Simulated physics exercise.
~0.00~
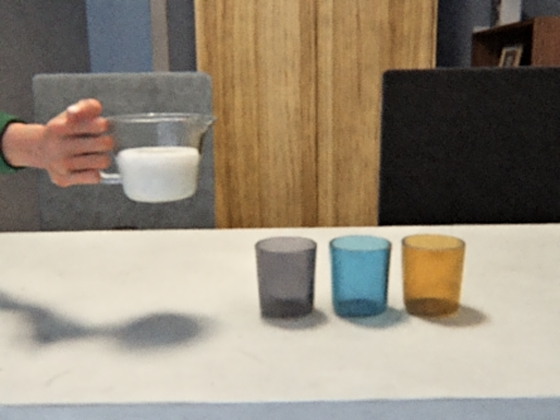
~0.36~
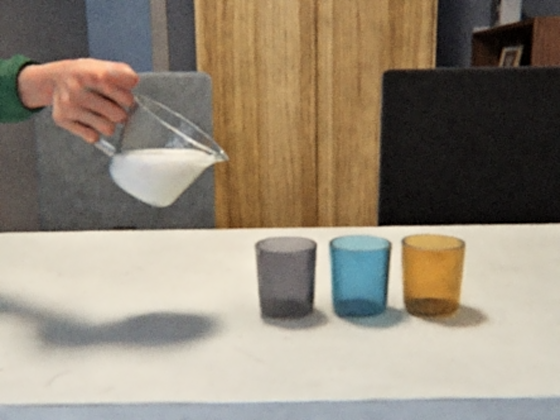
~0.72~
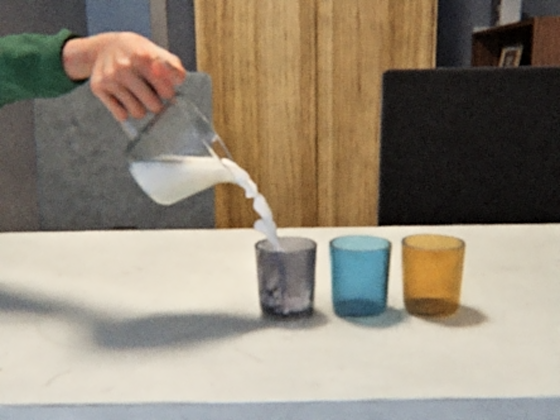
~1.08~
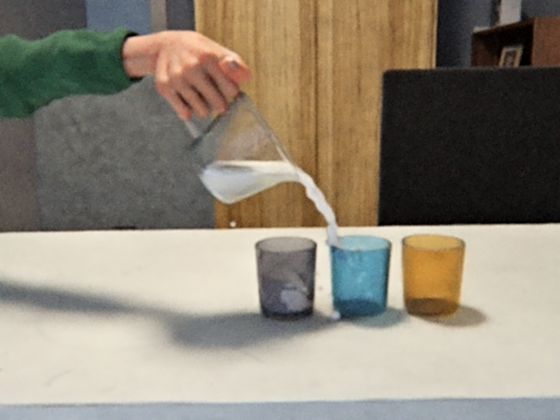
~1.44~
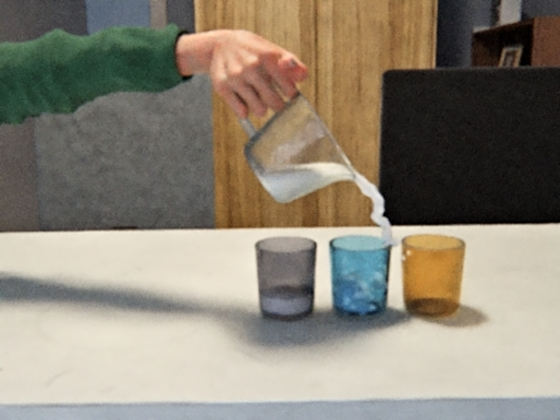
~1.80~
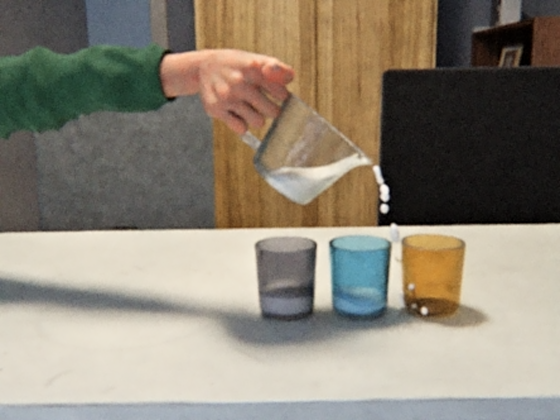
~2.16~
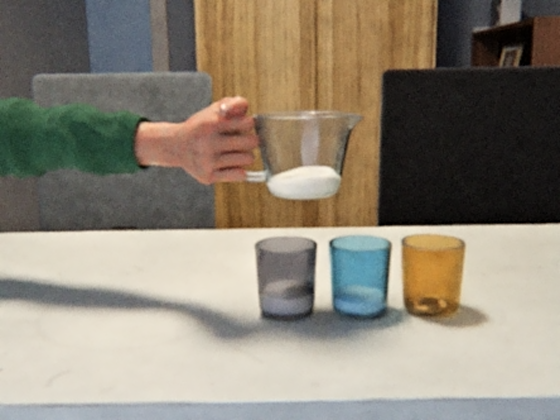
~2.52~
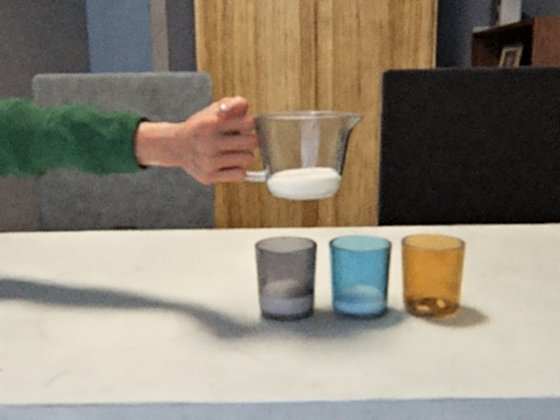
On a pale tabletop, in front of dark chairs and a wooden panel, three empty glasses stand in a row, gray, blue and amber, while a hand in a green sleeve holds a flared clear jug of milk to their left. The hand tips the jug to the right and sweeps it over the row. Milk streams into the gray glass, then the blue one, and the thinning stream breaks into drops over the amber glass. The hand then brings the jug level. It ends held still above the glasses with some milk left, the gray and blue glasses partly filled and the amber one holding very little.
